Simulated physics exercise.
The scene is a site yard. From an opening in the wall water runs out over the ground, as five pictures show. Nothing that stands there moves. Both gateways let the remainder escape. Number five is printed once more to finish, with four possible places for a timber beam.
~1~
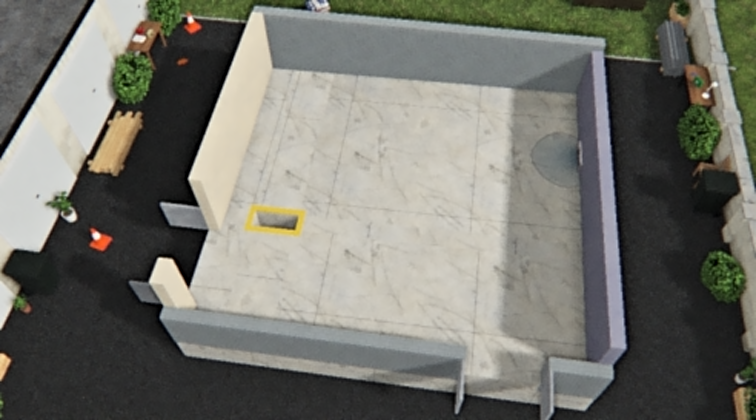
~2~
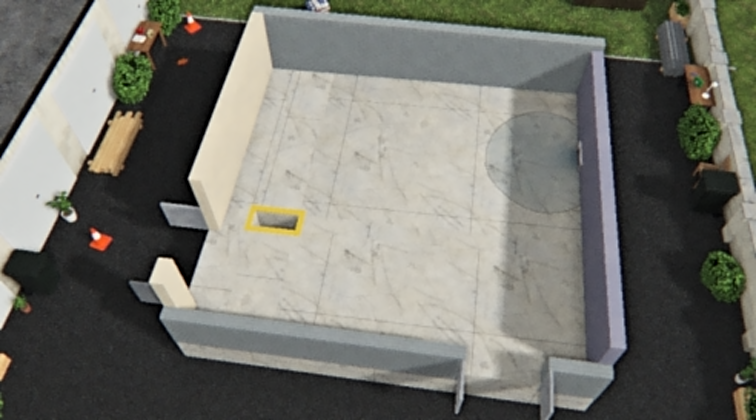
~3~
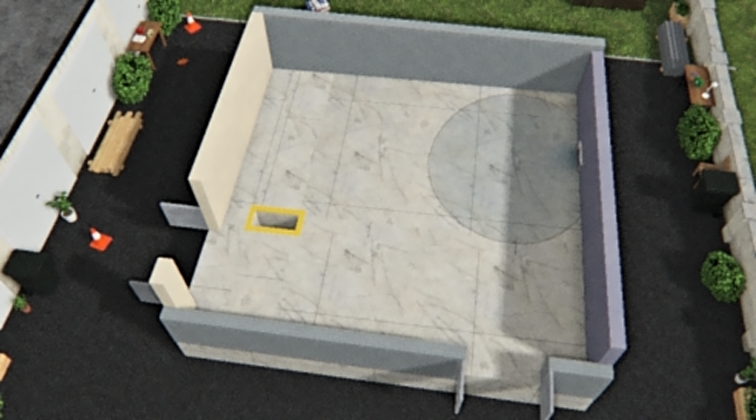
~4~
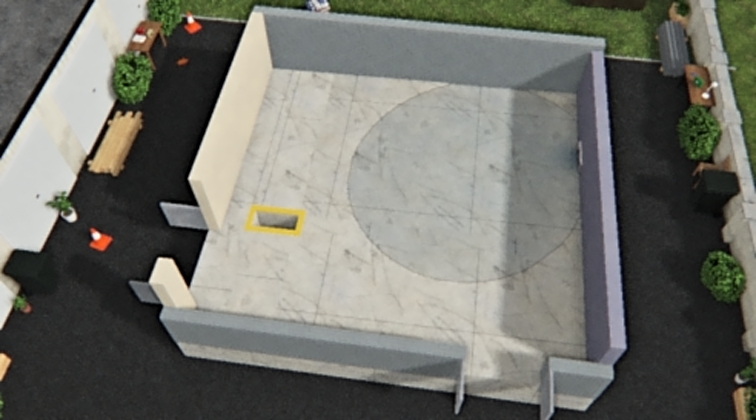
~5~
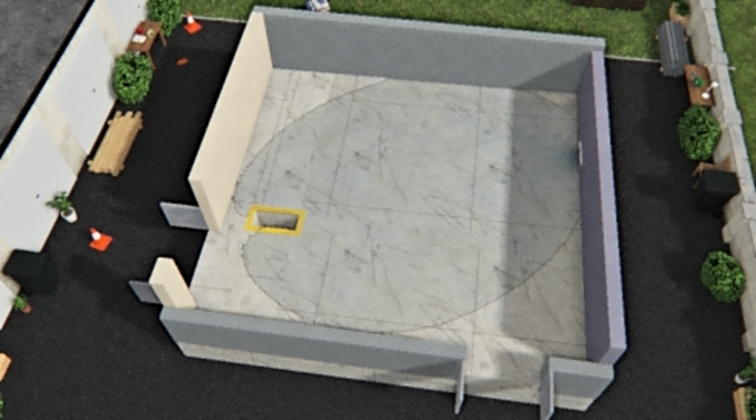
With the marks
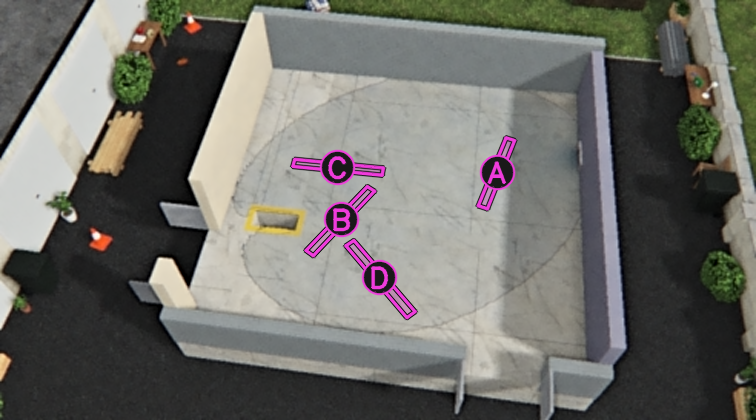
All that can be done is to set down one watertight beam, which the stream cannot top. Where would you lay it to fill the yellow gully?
Take D.
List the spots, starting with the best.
Best to worst: D, C, B, A.
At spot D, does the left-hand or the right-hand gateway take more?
More leaves on the left.
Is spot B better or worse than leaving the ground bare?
Worse.
In magenta, A from (482, 207) to (510, 139); B from (309, 253) to (370, 188); C from (293, 162) to (382, 171); D from (349, 243) to (411, 314).
With A, about 14 % of the stream goes into the yellow gully, about 86 % out by the gates.
With B, about 19 % of the stream goes into the yellow gully, about 81 % out by the gates.
With C, about 25 % of the stream goes into the yellow gully, about 74 % out by the gates.
With D, about 39 % of the stream goes into the yellow gully, about 60 % out by the gates.
